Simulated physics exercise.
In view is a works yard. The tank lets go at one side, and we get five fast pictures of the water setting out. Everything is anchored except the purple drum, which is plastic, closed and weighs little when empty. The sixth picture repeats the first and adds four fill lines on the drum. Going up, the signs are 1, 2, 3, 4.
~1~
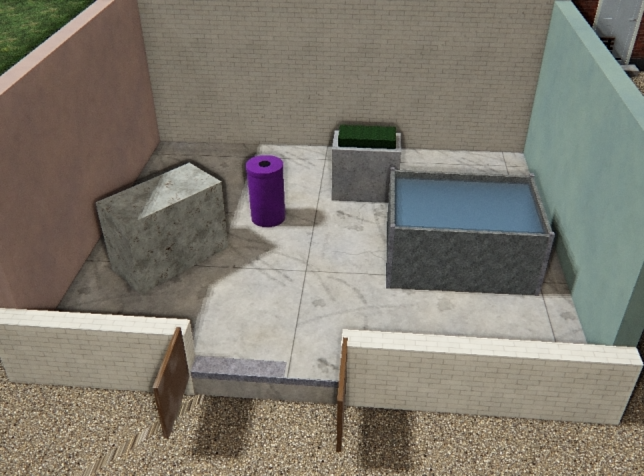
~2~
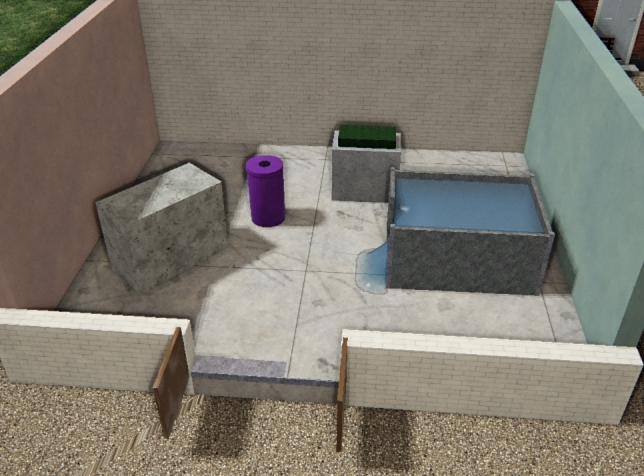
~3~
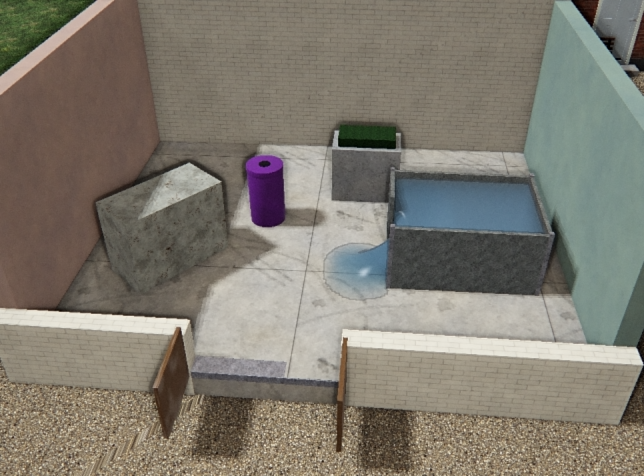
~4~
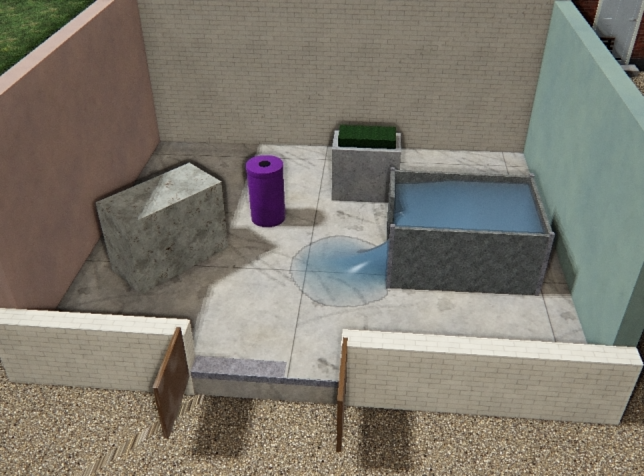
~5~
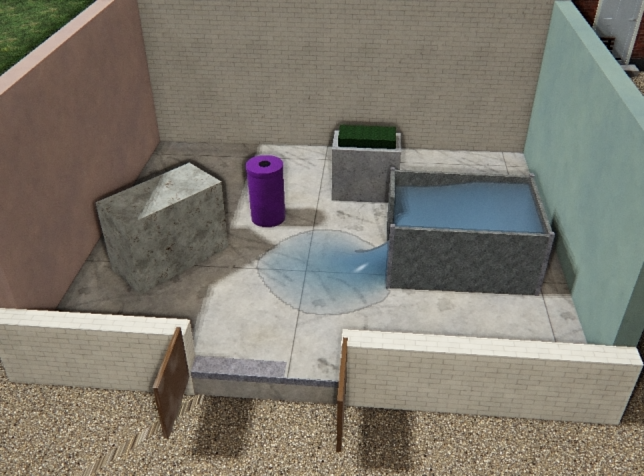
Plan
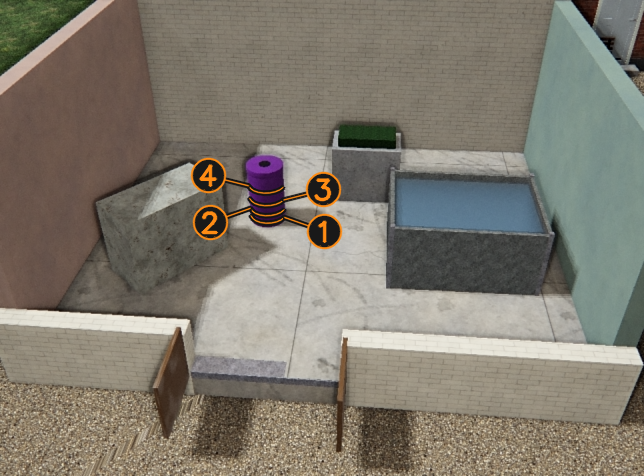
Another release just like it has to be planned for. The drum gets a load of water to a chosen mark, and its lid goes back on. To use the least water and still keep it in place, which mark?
2.
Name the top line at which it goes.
That is line 1.
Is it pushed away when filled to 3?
No, that is safe.
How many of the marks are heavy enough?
Three.
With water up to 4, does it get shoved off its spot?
No.
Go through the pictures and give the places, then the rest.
Lid of the purple drum at (265, 164); tank full, its middle at (465, 206); open gate at (266, 328).
Water covers 1 % of the ground and is seen nearest the drum at (364, 257).
Water covers 3 % of the ground and is seen nearest the drum at (341, 250).
Water covers 5 % of the ground and is seen nearest the drum at (318, 244).
Lid of the purple drum at (265, 164); water covers 8 % of the ground and is seen nearest the drum at (291, 240).
On the marked copy, 1 at (265, 223); 2 at (265, 215); 3 at (264, 205); 4 at (263, 193); from the bottom up 1, 2, 3, 4.
Choosing 1, it is pushed about its own width away.
Choosing 2, it does not move.
Choosing 3, it does not move.
Choosing 4, it does not move.
